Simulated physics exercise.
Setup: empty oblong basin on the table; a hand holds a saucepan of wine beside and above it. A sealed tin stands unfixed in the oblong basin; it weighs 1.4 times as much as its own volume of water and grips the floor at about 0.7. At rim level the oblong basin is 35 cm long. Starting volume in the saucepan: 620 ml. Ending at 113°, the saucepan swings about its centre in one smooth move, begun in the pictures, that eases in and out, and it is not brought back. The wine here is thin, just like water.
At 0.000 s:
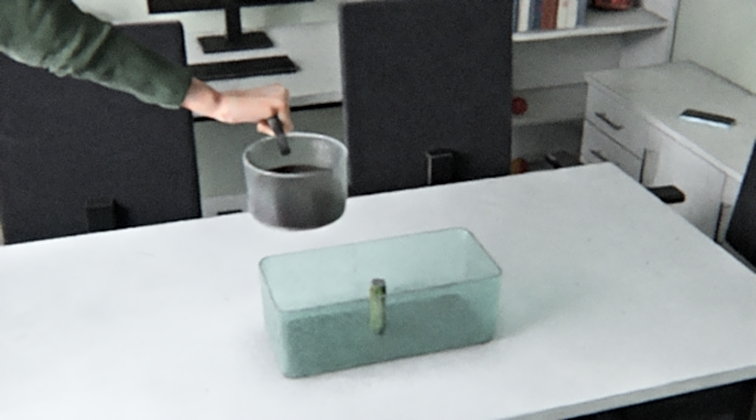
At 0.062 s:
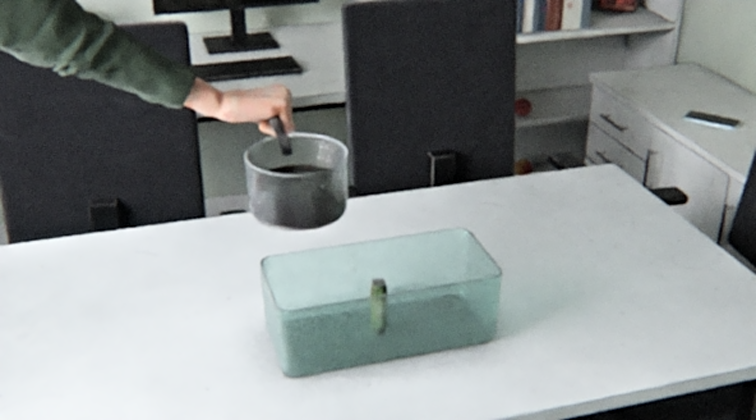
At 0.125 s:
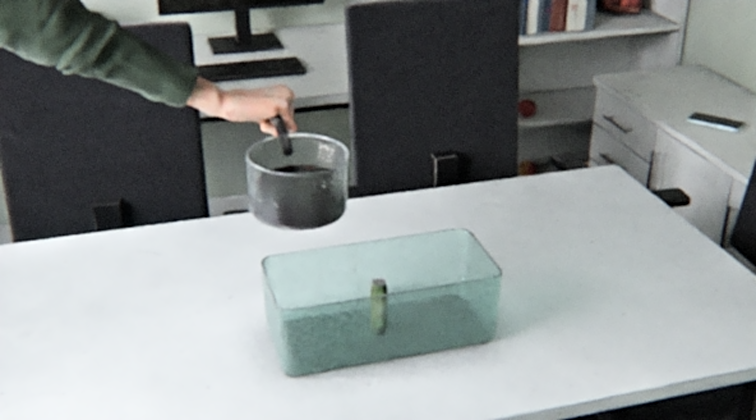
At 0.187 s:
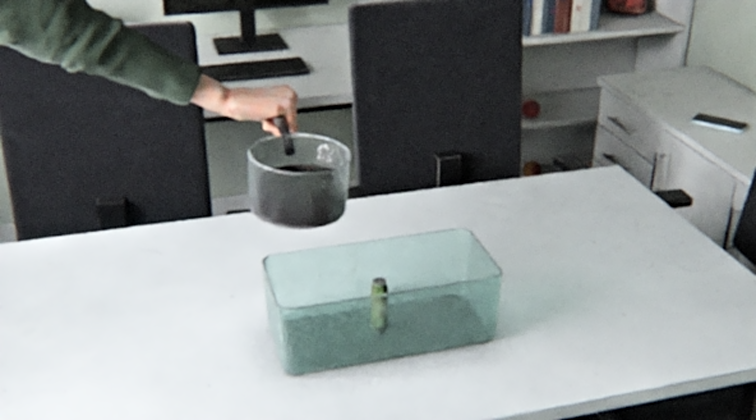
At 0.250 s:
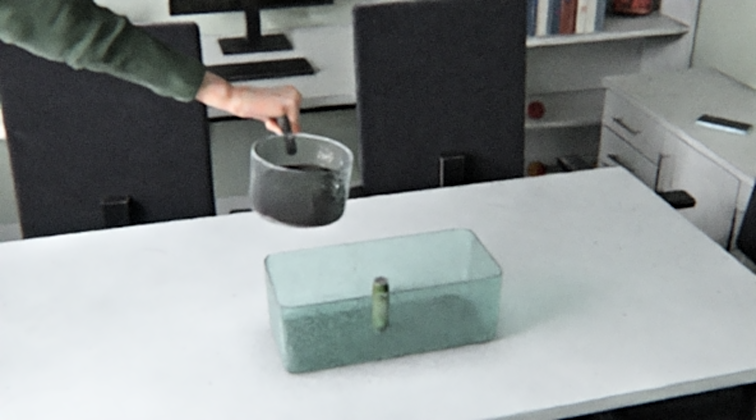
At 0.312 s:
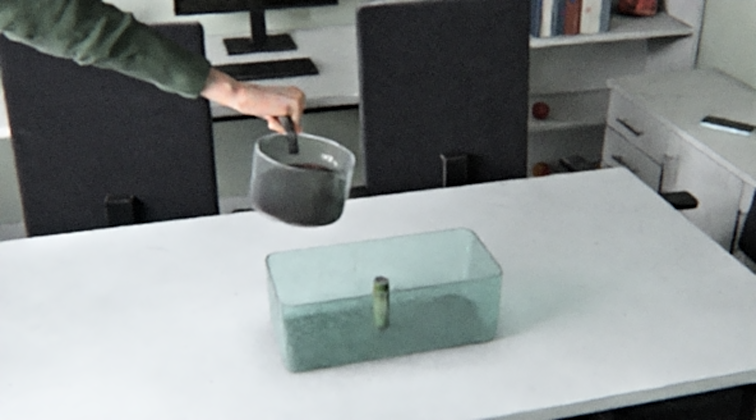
At a white table, a hand held a saucepan of dark liquid above an empty greenish see-through basin, keeping it level at first, then slowly tilted it a little to the right.
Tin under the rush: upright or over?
It stays vertical.
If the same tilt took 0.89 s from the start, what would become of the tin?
The tin tumbles.
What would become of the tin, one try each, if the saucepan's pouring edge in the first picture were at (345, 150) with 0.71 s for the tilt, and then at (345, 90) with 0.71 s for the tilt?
The tin overturns the first time and overturns the second time.
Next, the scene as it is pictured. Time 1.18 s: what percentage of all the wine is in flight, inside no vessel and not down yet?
Around 18 per cent of the liquid is in flight.
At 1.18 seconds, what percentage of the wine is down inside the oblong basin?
Around 64 per cent of the whole.
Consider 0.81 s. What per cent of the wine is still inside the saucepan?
Roughly 82 percent.
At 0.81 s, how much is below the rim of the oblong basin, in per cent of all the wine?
Fraction in basin: Approx. 1%.
After 0.81 s the tilt is 65° and 81 per cent is still to pour; the tin stands where it began.
After 1.18 s the tilt is 102° and 18 per cent is still to pour; the tin stands where it began.
After 1.56 s the tilt is 113° and 0 per cent is still to pour; the tin stands where it began.
After 1.98 s the tilt is 113° and 0 per cent is still to pour; the tin stands where it began.
In the end the tin stands where it began.
